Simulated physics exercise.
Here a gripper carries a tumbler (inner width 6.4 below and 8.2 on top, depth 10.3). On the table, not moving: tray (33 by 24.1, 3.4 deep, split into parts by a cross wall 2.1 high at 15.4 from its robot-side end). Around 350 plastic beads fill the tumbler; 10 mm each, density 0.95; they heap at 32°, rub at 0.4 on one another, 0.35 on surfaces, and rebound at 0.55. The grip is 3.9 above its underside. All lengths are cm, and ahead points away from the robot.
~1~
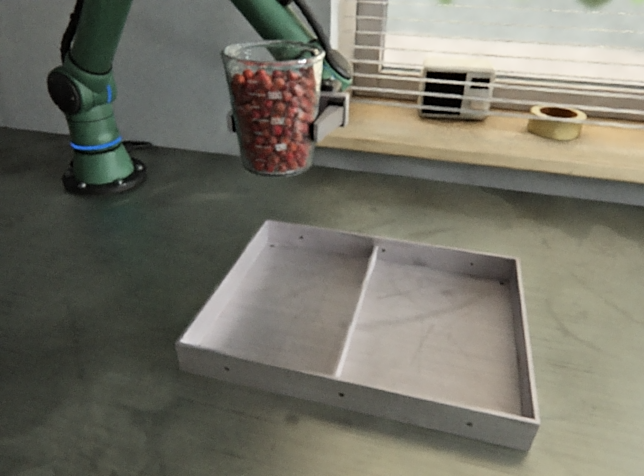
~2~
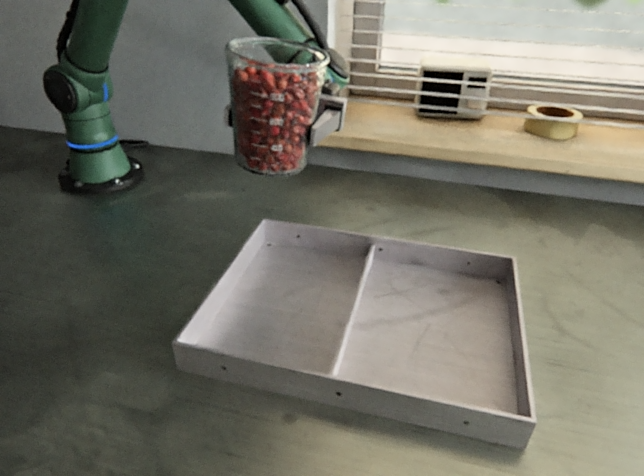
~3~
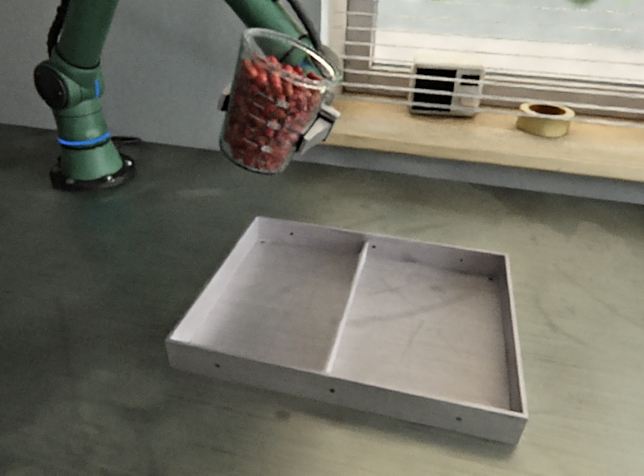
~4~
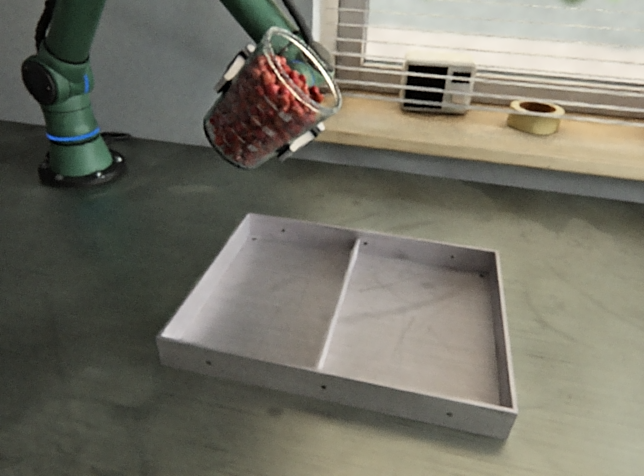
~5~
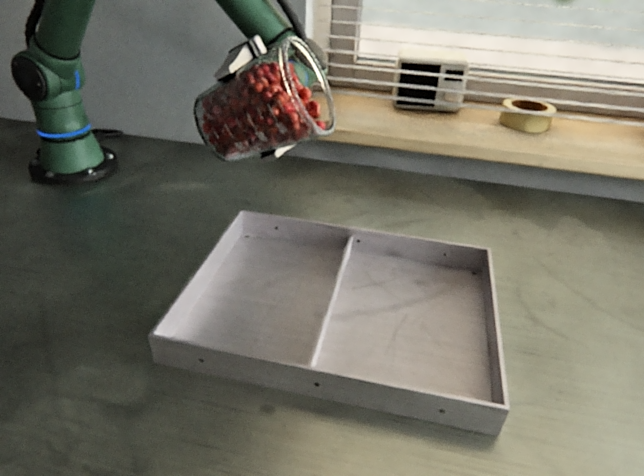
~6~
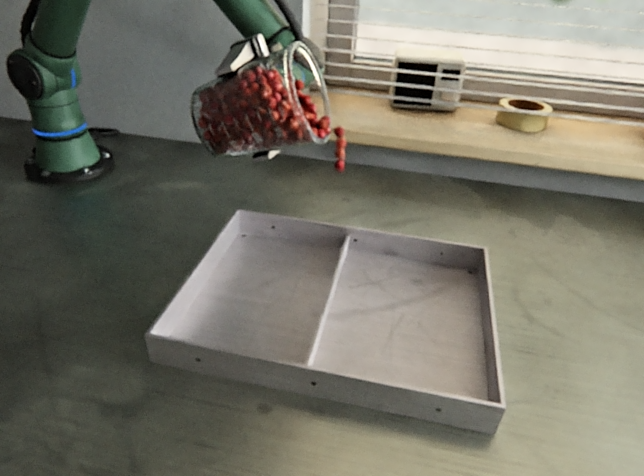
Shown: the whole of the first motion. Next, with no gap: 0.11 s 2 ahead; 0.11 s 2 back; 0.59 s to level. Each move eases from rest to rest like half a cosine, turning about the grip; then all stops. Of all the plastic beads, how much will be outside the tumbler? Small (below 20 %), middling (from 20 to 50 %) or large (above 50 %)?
Answer: Small; below 20 % of the plastic beads finish outside the tumbler.
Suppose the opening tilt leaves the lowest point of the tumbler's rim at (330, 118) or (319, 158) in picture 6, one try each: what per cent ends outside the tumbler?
About 5 and 45 per cent.
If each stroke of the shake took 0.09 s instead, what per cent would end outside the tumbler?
In that case some 20 per cent.
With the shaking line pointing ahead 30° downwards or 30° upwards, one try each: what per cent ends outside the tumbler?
Some 5 and 15 per cent.
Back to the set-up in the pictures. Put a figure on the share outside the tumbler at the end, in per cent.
Some 10 per cent.
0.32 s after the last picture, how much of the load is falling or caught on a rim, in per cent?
Roughly 5 per cent.
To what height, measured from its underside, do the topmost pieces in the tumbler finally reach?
About 10.0 cm.
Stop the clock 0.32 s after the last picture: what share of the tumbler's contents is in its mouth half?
Roughly 45 per cent.
Then, 0.32 s after the last picture, tilted 63° forward, highest piece 25 above the table; 319 in the tumbler, 14 in the far-side part, 1 in the robot-side part, 19 in flight or on a rim.
Then, 0.65 s after the last picture, tilted 12° forward, highest piece 28 above the table; 313 in the tumbler, 36 in the far-side part, 2 in the robot-side part, 2 in flight or on a rim.
Then, 1.01 s after the last picture, level, highest piece 28 above the table; 313 in the tumbler, 36 in the far-side part, 3 in the robot-side part, 1 in flight or on a rim.
Then, 2.06 s after the last picture, level, highest piece 28 above the table; 313 in the tumbler, 36 in the far-side part, 4 in the robot-side part.
Final count, 313 in the tumbler, 36 in the far-side part, 4 in the robot-side part. That is 11 % outside the tumbler.
